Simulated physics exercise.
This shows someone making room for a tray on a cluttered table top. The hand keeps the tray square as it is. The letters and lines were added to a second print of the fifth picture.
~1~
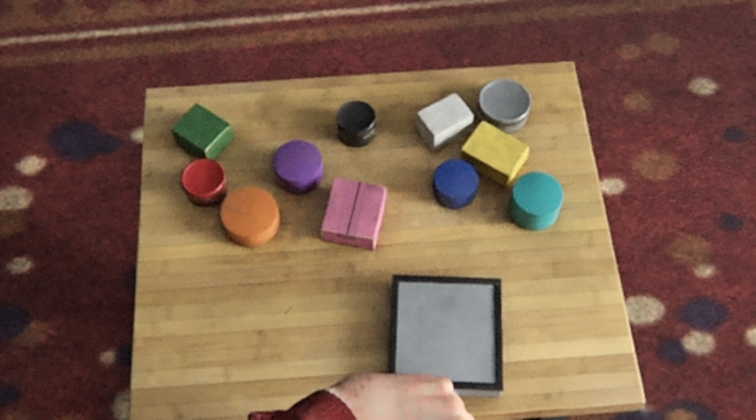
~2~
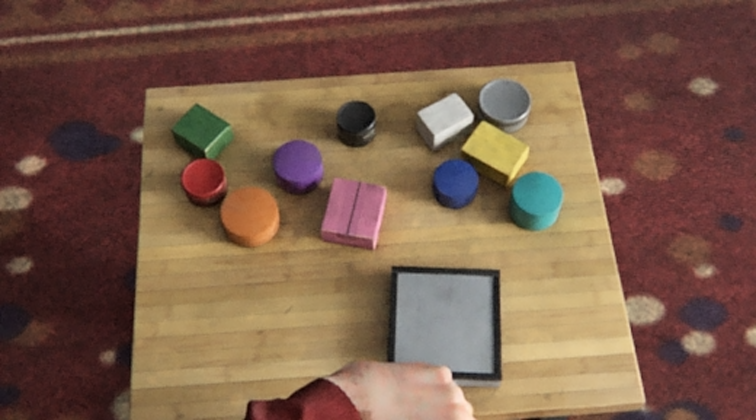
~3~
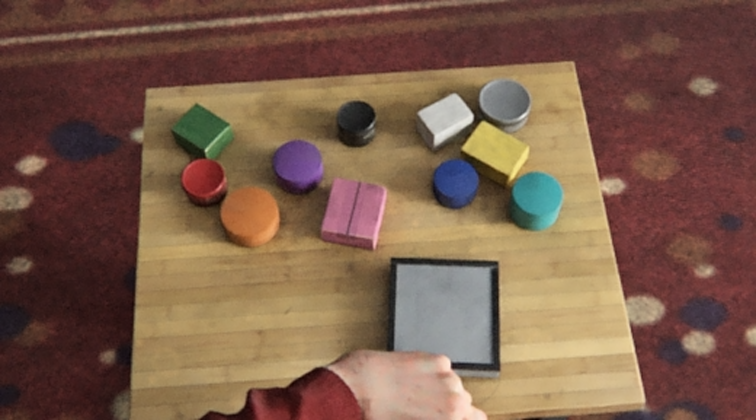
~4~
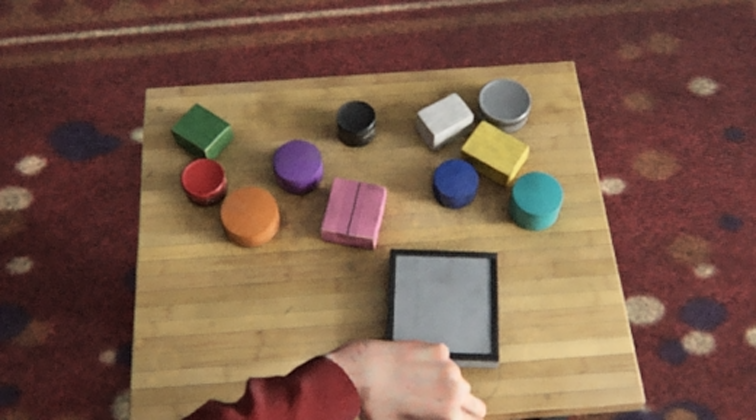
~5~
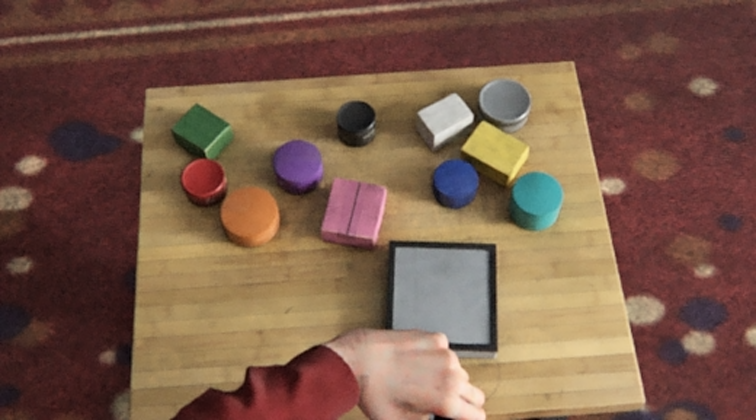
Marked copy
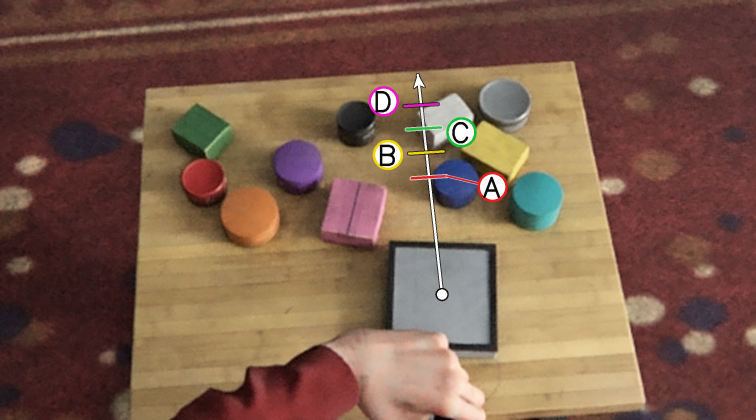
A hand slides a square grey tray slowly up the wooden board toward the scattered containers.
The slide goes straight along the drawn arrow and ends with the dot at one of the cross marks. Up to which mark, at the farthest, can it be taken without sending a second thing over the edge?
No farther than C.
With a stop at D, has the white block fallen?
Yes.
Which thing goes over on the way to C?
The white block.
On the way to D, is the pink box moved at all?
Yes.
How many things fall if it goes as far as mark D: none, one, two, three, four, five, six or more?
In all, two.
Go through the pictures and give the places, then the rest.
The first picture shows green block (203, 134); orange tin (250, 217); black jar (356, 124).
The second picture shows tray (445, 322); blue tin (455, 184).
The third picture shows tray (444, 313); grey jar (503, 107).
The fourth picture shows tray (443, 304); yellow block (494, 154).
The fifth picture shows tray (442, 295); turquoise tin (535, 201); red tub (205, 183); green block (203, 134).
On the copy, A at (429, 177); B at (427, 152); C at (424, 128); D at (421, 105); the arrow from (442, 295) to (418, 75); the white dot at (442, 295).
On C. First, tray (434, 235); blue tin (453, 168); grey jar (503, 107).
Then, tray (428, 176); white block (440, 80); grey jar (519, 87).
Finally, tray (424, 134); white block over the edge; blue tin (435, 73); one fallen.
By contrast, A is within the limit but short; B is within the limit but short; D drops two.
